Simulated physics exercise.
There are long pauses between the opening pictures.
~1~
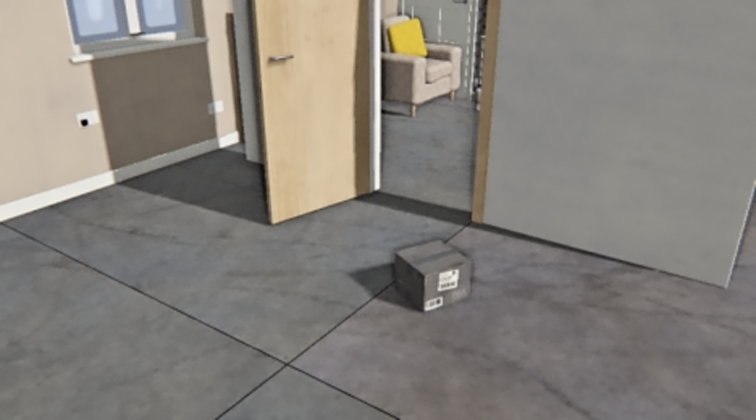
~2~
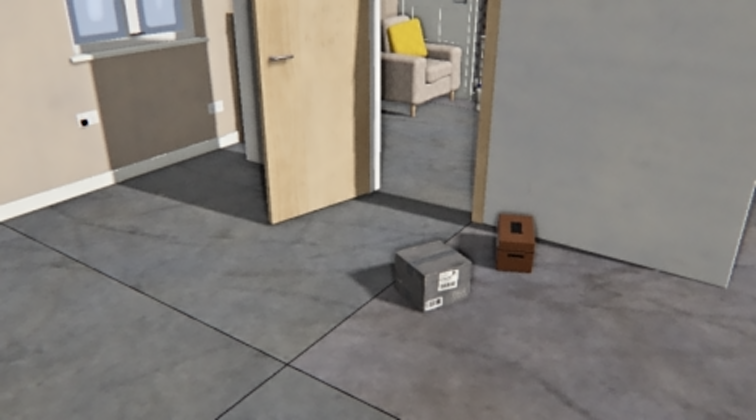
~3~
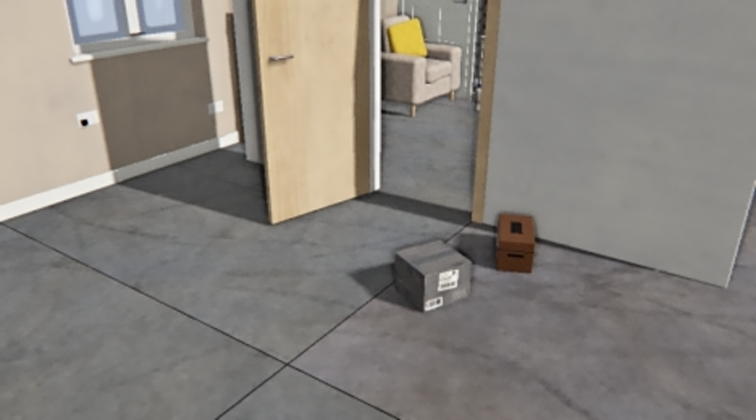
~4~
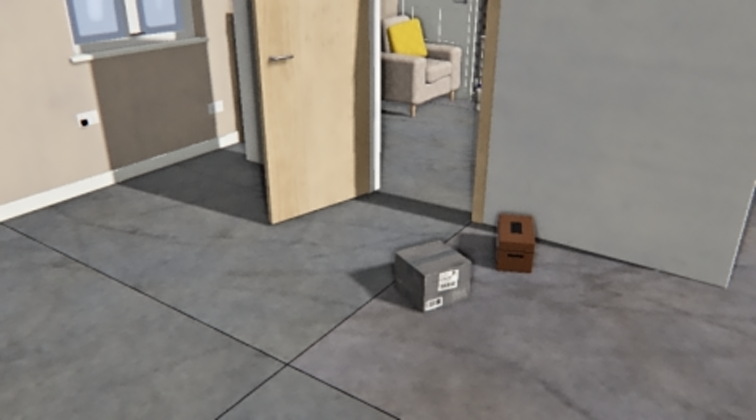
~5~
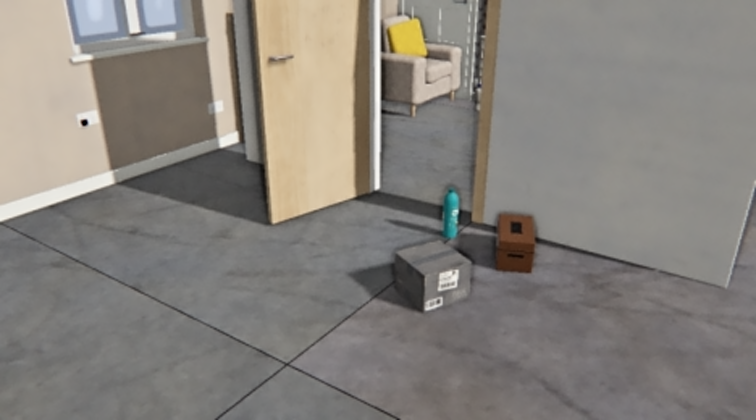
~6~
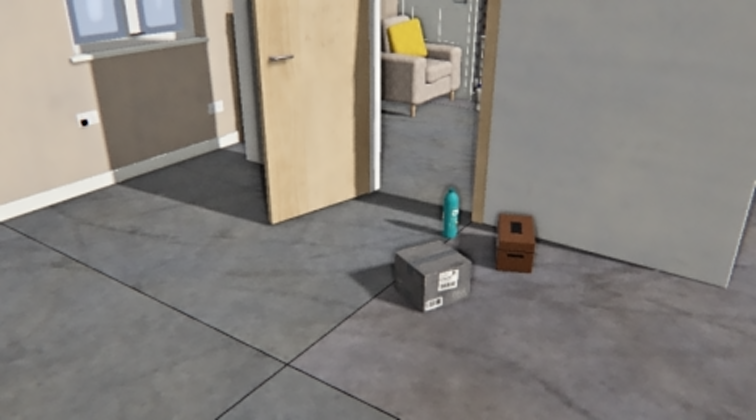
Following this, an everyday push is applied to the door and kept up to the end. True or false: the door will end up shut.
True.
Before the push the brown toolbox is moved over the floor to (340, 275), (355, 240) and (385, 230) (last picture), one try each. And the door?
The door meets the jamb in the first try, is obstructed in the second and is obstructed in the third.
Then, 0.70 s later than the last frame, door 77° open.
Then, 1.20 s later than the last frame, door 33° open.
Then, 1.50 s later than the last frame, door 5° open; turquoise bottle tilted by 33° near (483, 209).
Then, 1.70 s later than the last frame, door 0° open; turquoise bottle on its side near (498, 228).
When it is over, door 0° open; lying over on the floor, turquoise bottle; the other 2 as before. End places, in pixels of the last picture, turquoise bottle near (501, 226).
